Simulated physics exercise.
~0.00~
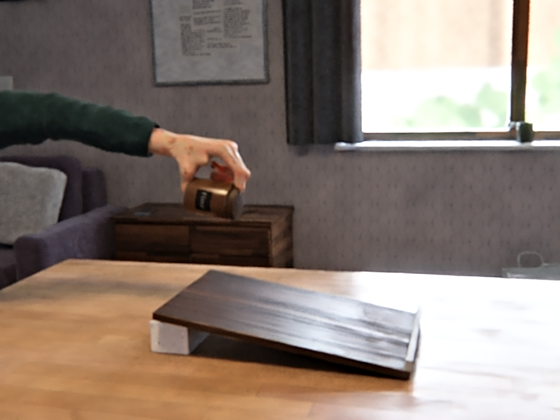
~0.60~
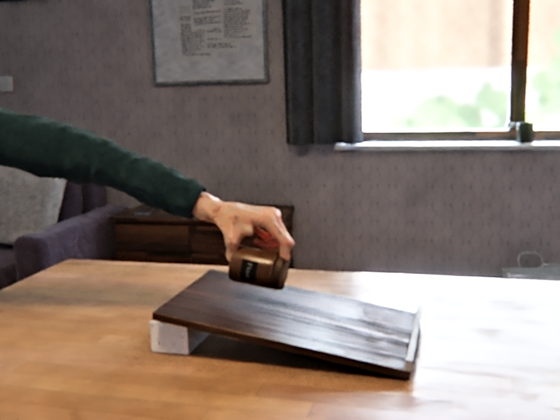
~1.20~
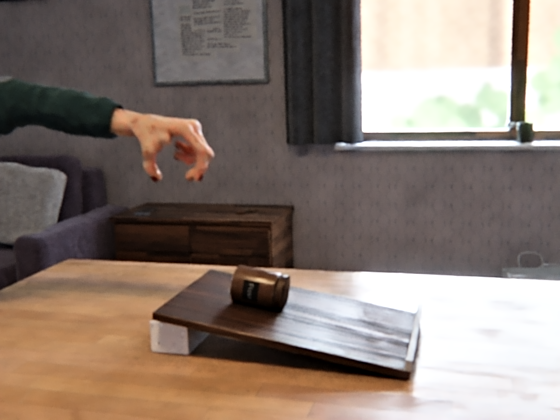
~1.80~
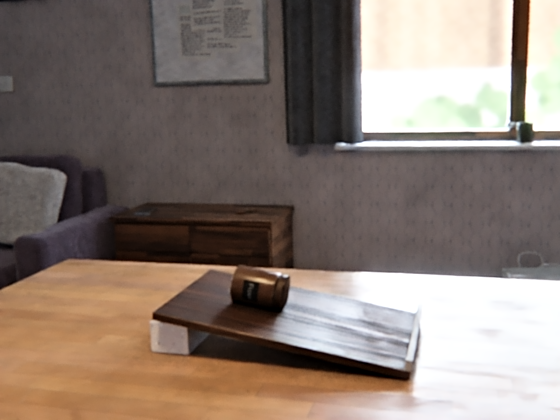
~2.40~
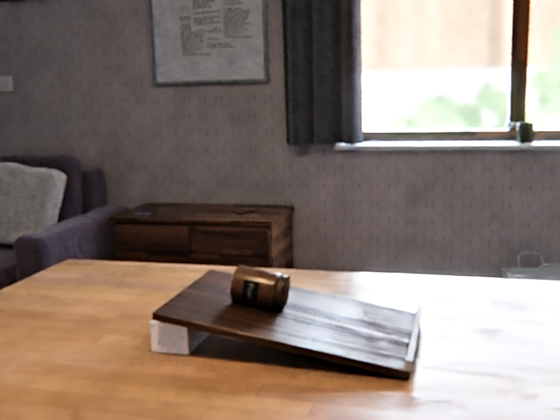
Brown jar being lowered on its side by a hand onto a sloping dark board, then staying still after release.
